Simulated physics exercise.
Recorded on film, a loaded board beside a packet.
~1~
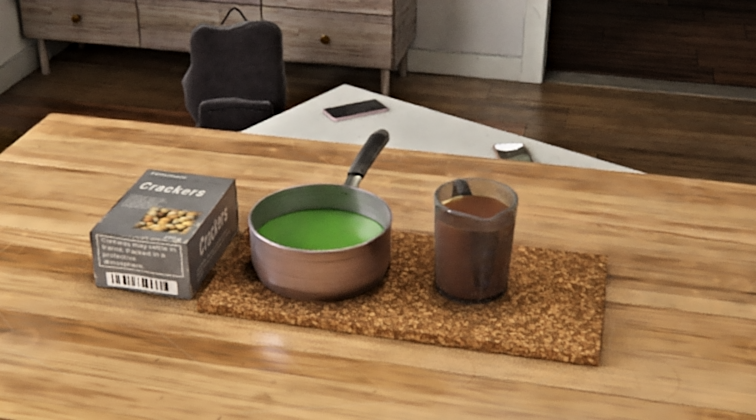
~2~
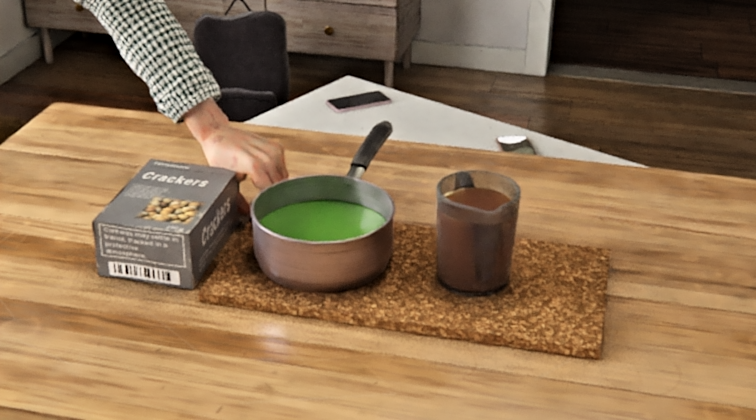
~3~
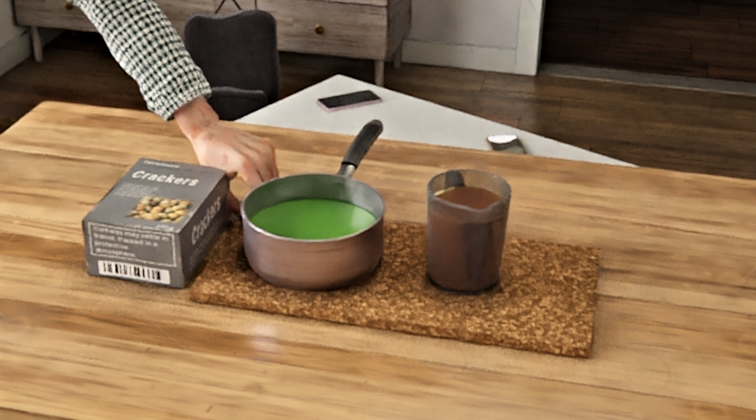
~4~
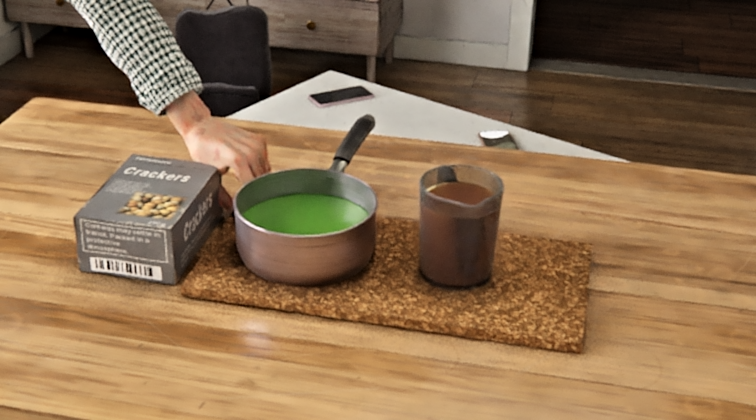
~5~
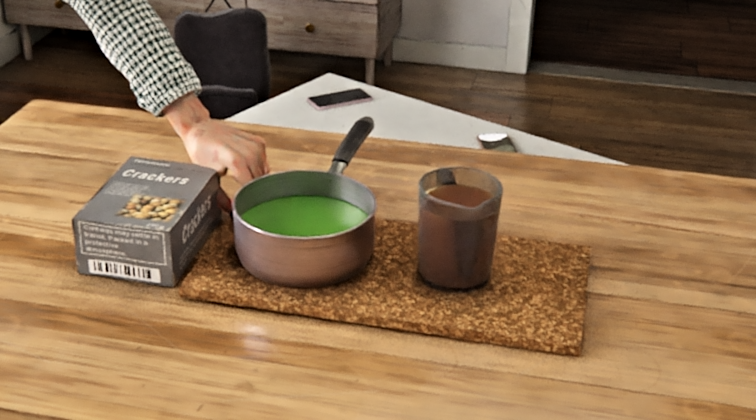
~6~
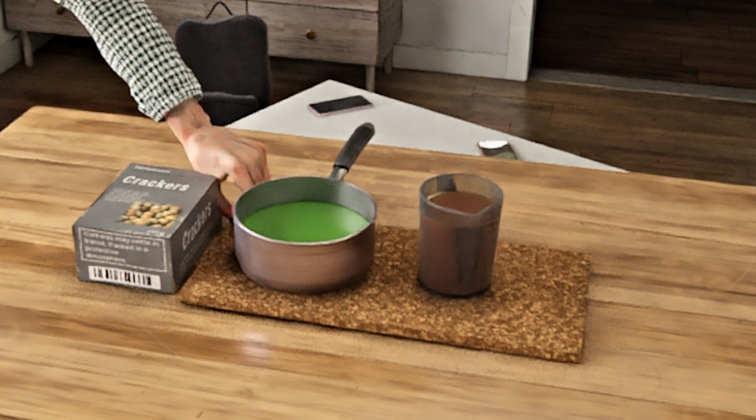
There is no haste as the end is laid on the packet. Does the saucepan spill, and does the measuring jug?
Saucepan: No, measuring jug: No.
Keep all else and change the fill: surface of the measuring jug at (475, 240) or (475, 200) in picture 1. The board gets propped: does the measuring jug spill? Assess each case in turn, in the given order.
One after the other: Copes, wets the top.
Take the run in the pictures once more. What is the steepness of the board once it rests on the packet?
About 11°.
Shortly, the board slopes by about 6°; saucepan, none is lost; measuring jug, none is lost.
Then, the board slopes by about 12°; saucepan, none is lost; measuring jug, none is lost.
At the finish, the board slopes by about 11°, resting on the packet; saucepan, none is lost; measuring jug, none is lost.
